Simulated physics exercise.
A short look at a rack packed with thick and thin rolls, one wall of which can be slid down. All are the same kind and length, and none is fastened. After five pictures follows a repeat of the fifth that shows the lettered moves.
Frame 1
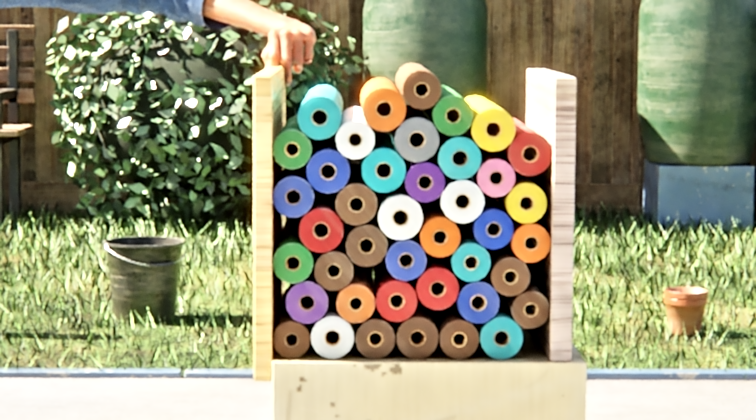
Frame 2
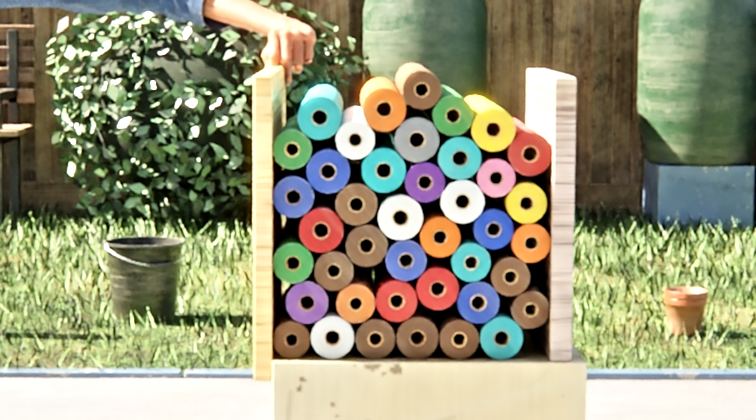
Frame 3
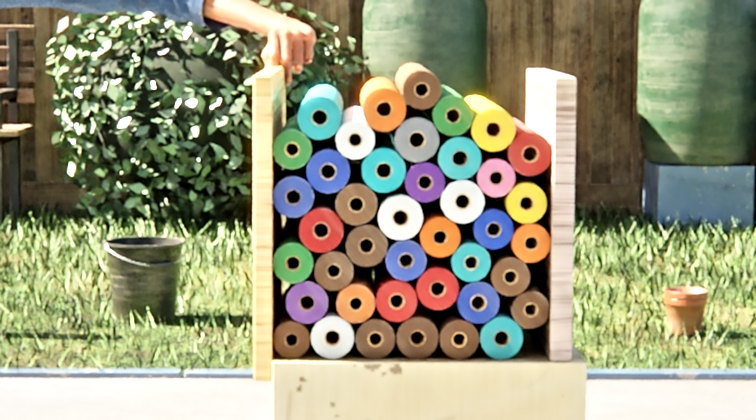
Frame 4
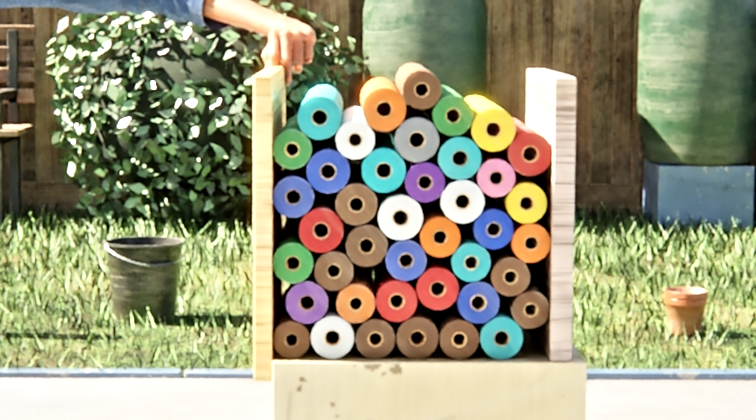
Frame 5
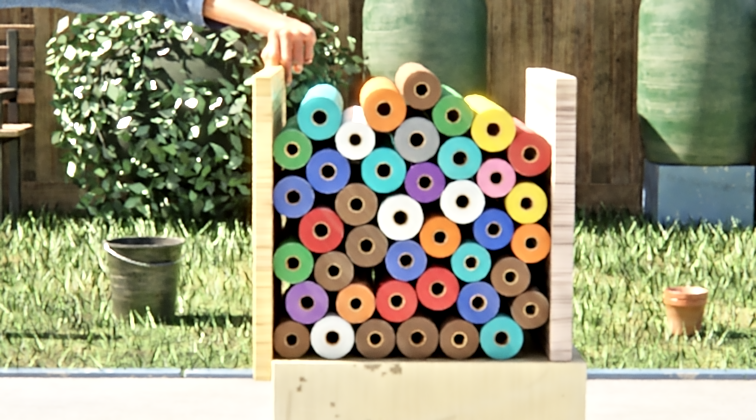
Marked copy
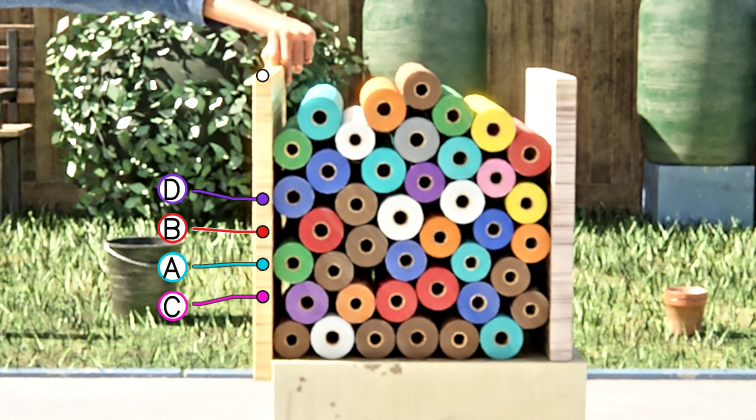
A hand resting on top of the left wooden board stays in place from start to end, with no visible movement. Beside it, the stacked rolls in brown, blue, turquoise, red, white and other colours remain still between two upright boards, while the buckets, bush and grass behind stay unchanged.
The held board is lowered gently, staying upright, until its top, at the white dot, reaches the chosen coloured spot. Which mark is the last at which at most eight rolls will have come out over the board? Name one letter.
Mark A is as low as it can go.
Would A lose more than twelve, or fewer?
Fewer than twelve.
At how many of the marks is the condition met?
The number is three.
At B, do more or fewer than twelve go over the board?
Fewer than twelve.
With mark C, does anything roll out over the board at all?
Yes.
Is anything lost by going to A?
At A: Yes.
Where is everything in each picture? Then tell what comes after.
In the first picture, a red roll (321, 230); a brown roll (356, 205); a blue roll (328, 171).
In the second picture, a blue roll (328, 171); a green roll (292, 149).
In the third picture, a brown roll (422, 90); side board (271, 210).
In the fourth picture, a brown roll (292, 340); a turquoise roll (501, 338).
In the fifth picture, a red roll (397, 301); a blue roll (406, 260); a red roll (321, 230).
On the copy, A at (262, 265); B at (262, 232); C at (262, 297); D at (262, 199); the white dot at (262, 75).
On A. First, top of the board (272, 169).
Then, top of the board (272, 264).
Finally, top of the board (272, 264), seven out over the board.
By contrast, B two out over the board; C nine out over the board; D none out over the board.
